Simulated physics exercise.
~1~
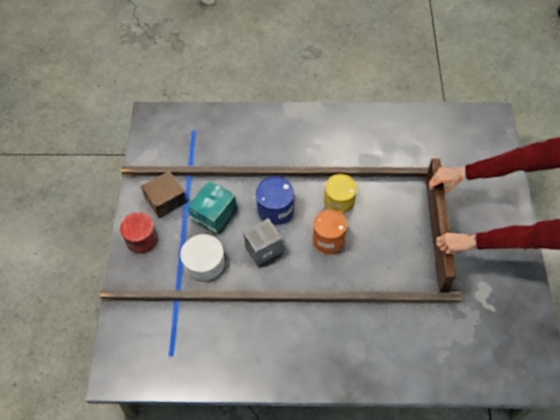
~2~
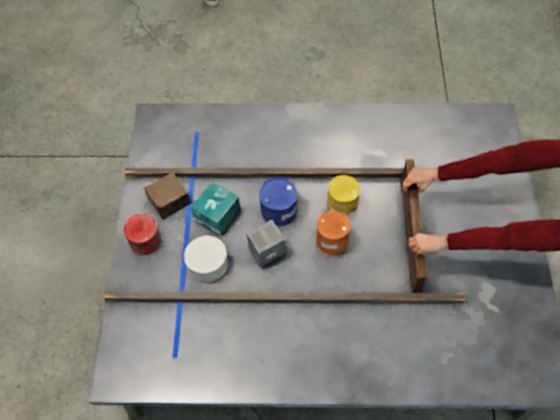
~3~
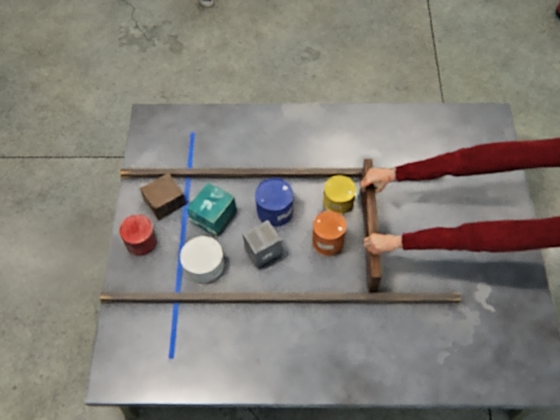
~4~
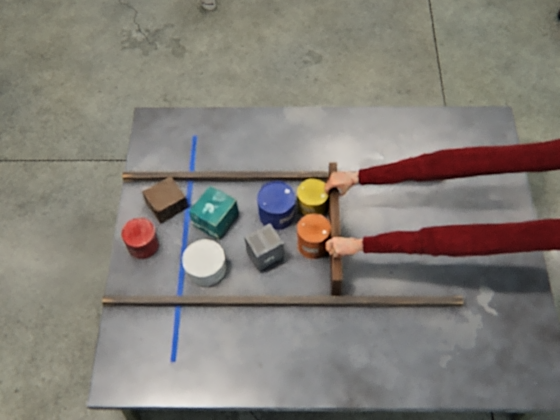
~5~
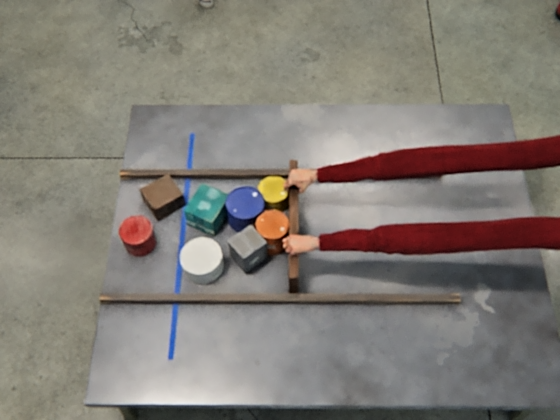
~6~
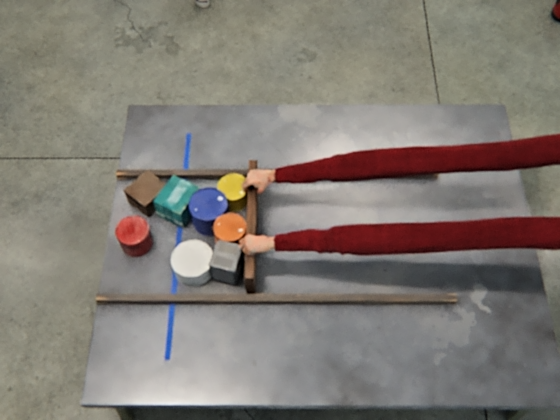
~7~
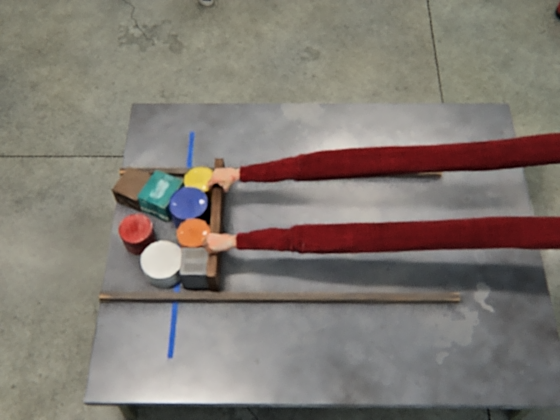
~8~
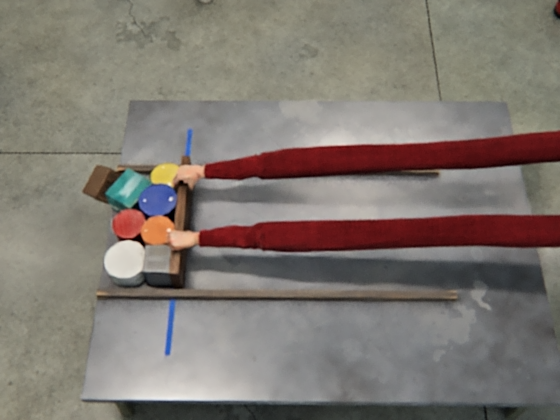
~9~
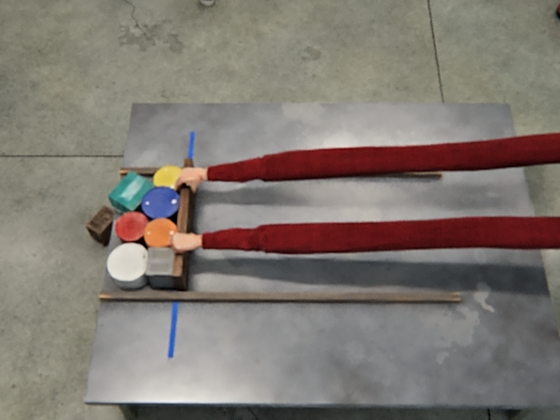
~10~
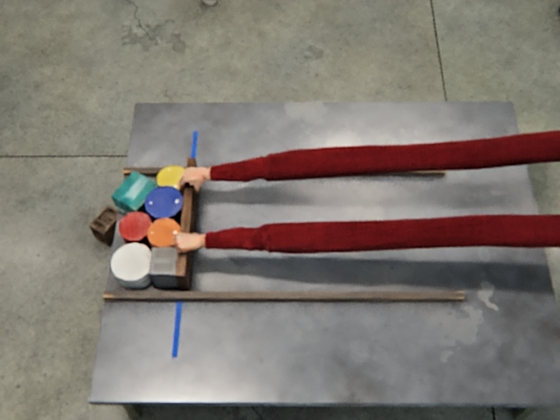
Wooden plank pushed left by two hands, sweeping colourful canisters and blocks together to the table's edge, where a brown block tips off.
